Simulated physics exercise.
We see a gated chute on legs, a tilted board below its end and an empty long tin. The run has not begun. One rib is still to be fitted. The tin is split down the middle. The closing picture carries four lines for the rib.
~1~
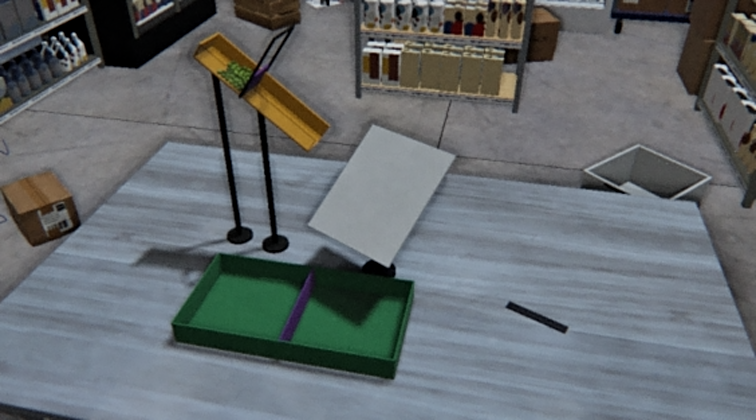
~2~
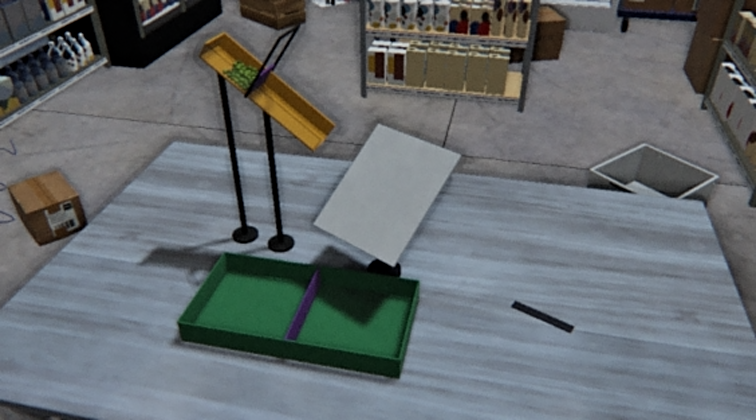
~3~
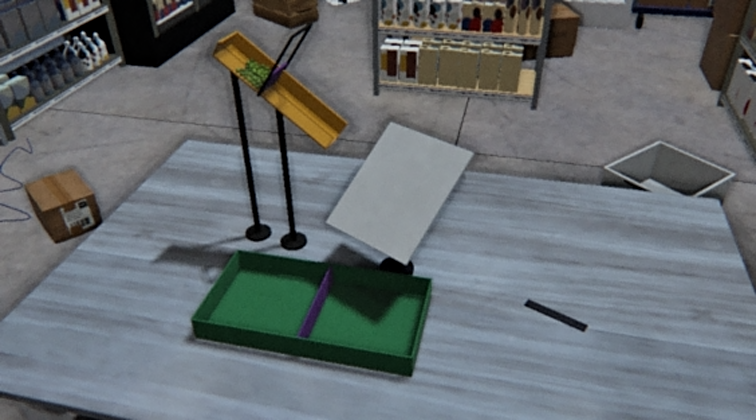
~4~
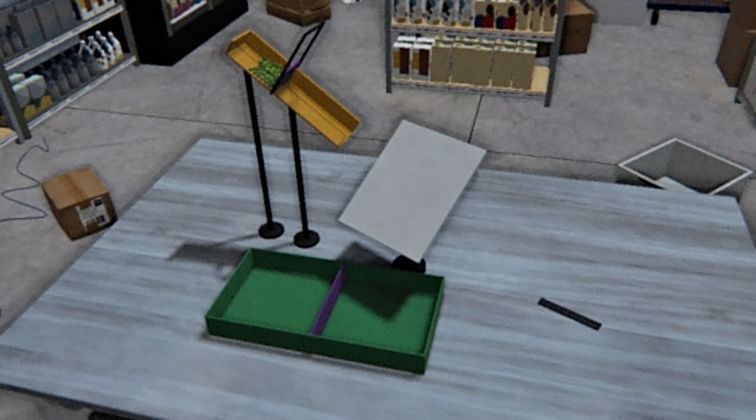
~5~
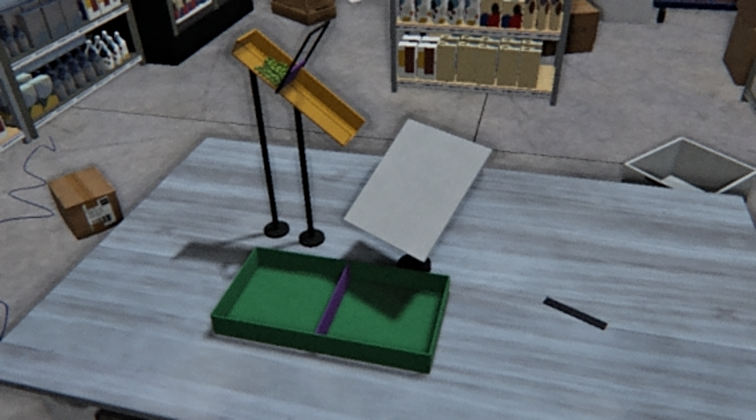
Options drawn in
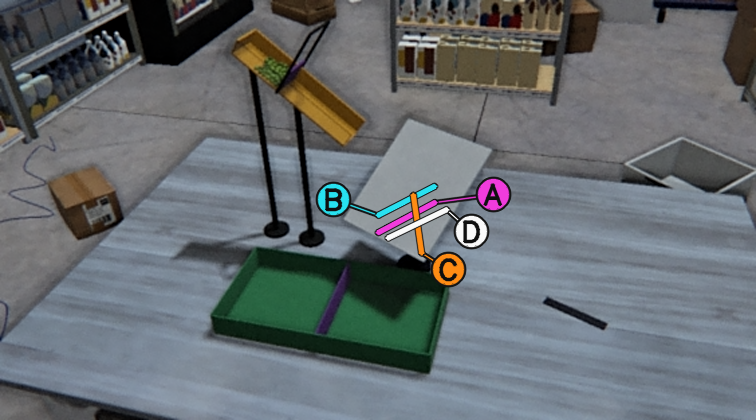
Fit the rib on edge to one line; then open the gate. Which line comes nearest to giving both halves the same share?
Choose A.
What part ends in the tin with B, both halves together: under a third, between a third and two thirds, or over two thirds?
Over two thirds.
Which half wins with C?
The right half.
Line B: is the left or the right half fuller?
The left half.
On the marked copy, line A from (434, 202) to (378, 232); line B from (434, 186) to (378, 215); line C from (413, 195) to (421, 252); line D from (446, 209) to (388, 238).
For line A, of what is caught, close to half in the left half, close to half in the right.
For line B, of what is caught, the bulk in the left half, close to a quarter in the right.
For line C, of what is caught, a small share in the left half, all but a few in the right.
For line D, of what is caught, a small share in the left half, all but a few in the right.
